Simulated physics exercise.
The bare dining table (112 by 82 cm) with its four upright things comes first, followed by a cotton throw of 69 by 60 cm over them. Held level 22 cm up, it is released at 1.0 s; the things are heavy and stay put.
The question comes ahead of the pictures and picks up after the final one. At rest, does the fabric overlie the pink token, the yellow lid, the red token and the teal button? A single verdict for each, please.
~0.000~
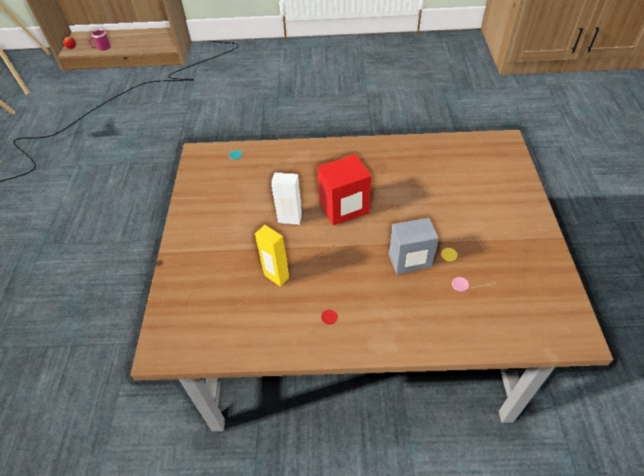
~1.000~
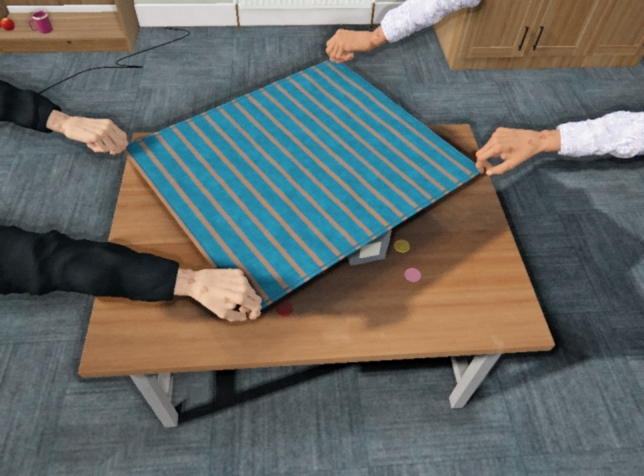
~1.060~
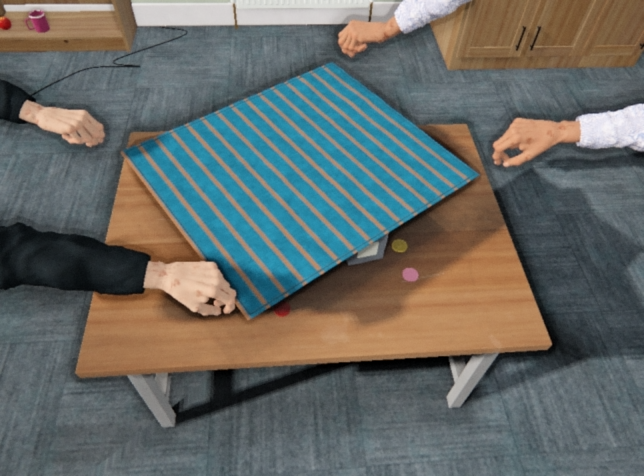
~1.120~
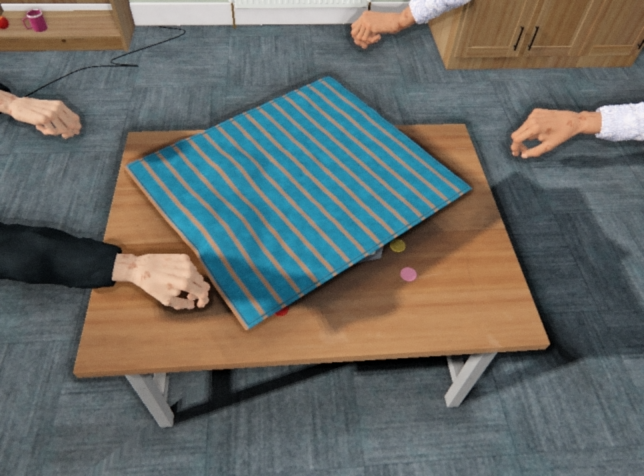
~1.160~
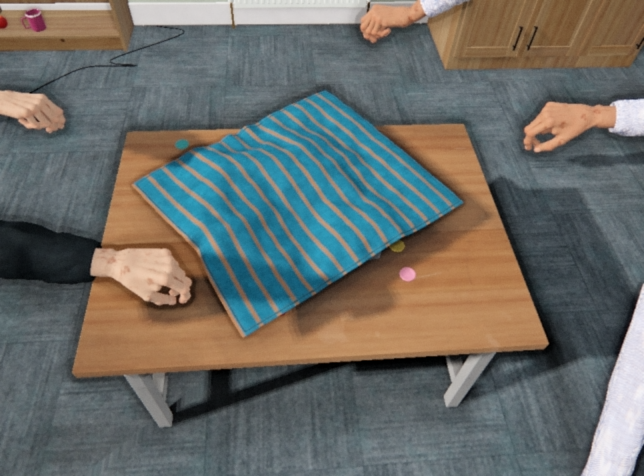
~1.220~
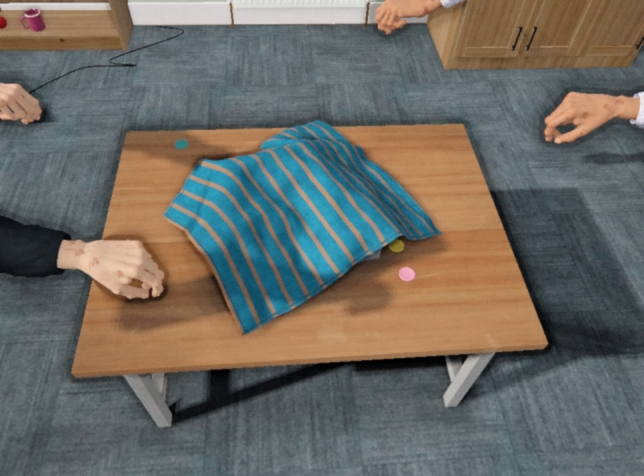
Result: Pink token remains in the open, yellow lid ends under the cloth, red token vanishes under it, teal button stays uncovered.
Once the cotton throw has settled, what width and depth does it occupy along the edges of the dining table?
Width about 64 centimetres, depth about 74 centimetres.
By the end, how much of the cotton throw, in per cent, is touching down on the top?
Roughly 20 % of it.
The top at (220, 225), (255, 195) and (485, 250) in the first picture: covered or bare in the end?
In order: Exposed, exposed, exposed.
After 1.4 s, 20 % of it is down, spanning 62 by 73 cm, above red token, yellow lid.
After 1.6 s, 20 % of it is down, spanning 64 by 74 cm, above red token, yellow lid.
After 1.7 s, 20 % of it is down, spanning 64 by 74 cm, above red token, yellow lid.
After 1.9 s, 20 % of it is down, spanning 64 by 74 cm, above red token, yellow lid.
After 2.7 s, 20 % of it is down, spanning 64 by 74 cm, above red token, yellow lid.
